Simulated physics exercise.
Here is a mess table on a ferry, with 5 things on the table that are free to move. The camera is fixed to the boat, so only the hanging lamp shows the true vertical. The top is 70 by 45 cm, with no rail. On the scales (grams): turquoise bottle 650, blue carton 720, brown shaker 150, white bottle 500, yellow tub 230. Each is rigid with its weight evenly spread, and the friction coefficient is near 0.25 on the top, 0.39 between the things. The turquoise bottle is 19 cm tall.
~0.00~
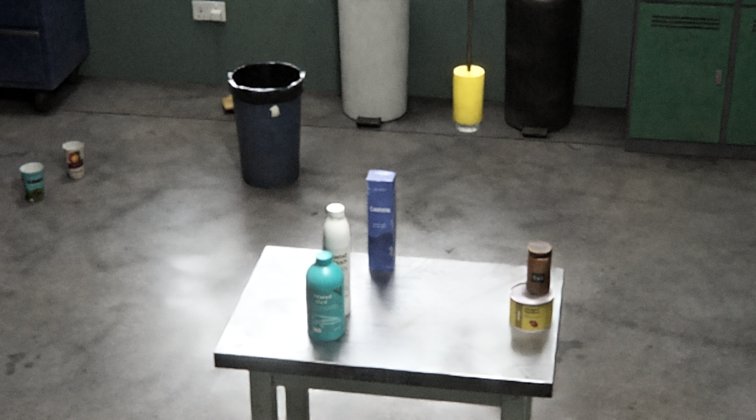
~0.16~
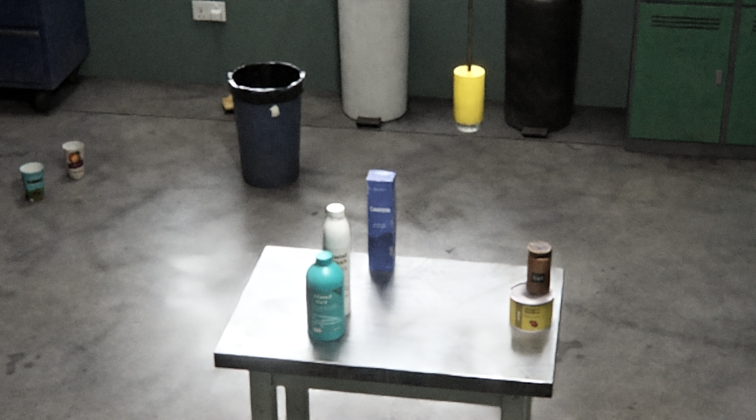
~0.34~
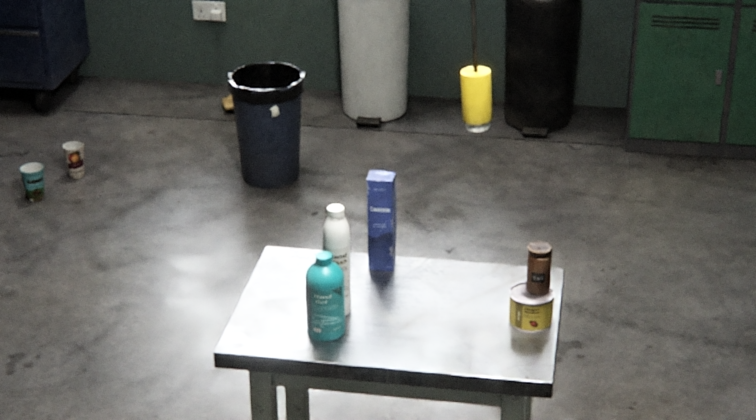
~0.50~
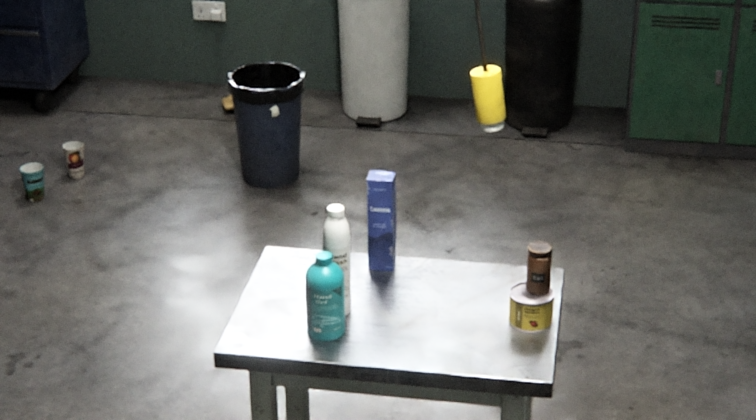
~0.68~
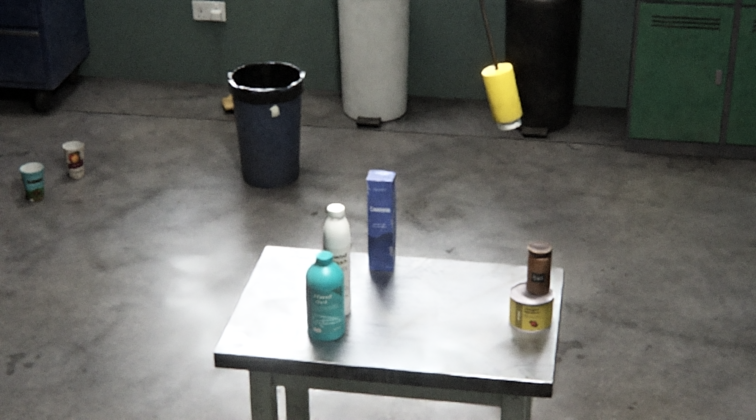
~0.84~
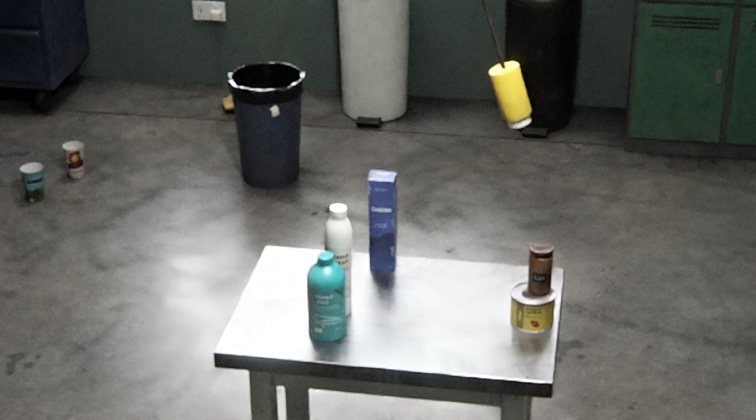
A hanging yellow lamp hung straight at first, then swung steadily out to the right behind a metal table, while the bottles, blue carton, brown shaker and yellow tub on top barely shifted.
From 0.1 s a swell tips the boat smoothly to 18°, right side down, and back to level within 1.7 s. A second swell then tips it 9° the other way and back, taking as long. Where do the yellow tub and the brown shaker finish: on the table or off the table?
The yellow tub ends on the floor, the brown shaker ends on the floor.
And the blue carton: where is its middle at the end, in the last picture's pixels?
Around (430, 225).
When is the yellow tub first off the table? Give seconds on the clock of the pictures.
Near 1.2 s.
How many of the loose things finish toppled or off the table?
In all, 3.
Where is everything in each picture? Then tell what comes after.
The first frame shows boat level; yellow tub (531, 307); brown shaker (539, 268).
The second frame shows boat level; white bottle (337, 260); turquoise bottle (325, 294).
The third frame shows floor tilted 3°, right side down; blue carton (382, 221); white bottle (337, 260).
The fourth frame shows floor tilted 8°, right side down; turquoise bottle (325, 294); blue carton (382, 221).
The fifth frame shows floor tilted 14°, right side down; white bottle (337, 260); turquoise bottle (325, 294).
The sixth frame shows floor tilted 17°, right side down; yellow tub (532, 307); brown shaker (540, 268).
By 1.14 s, floor tilted 16°, right side down; brown shaker 5 cm from its spot near (561, 270); yellow tub 5 cm from its spot near (552, 309); white bottle rocked 26° off its seat.
By 1.34 s, floor tilted 10°, right side down; brown shaker and yellow tub now off the table; white bottle on its side; turquoise bottle 9 cm from its spot.
By 1.54 s, floor tilted 4°, right side down; white bottle on its side; turquoise bottle 11 cm from its spot; blue carton 11 cm from its spot.
By 1.74 s, boat level; white bottle on its side; blue carton 11 cm from its spot; turquoise bottle 11 cm from its spot.
When it is over (4.0 s), off the table, brown shaker and yellow tub; lying over on the table, white bottle; not toppled but over 5 cm from the start, turquoise bottle and blue carton.
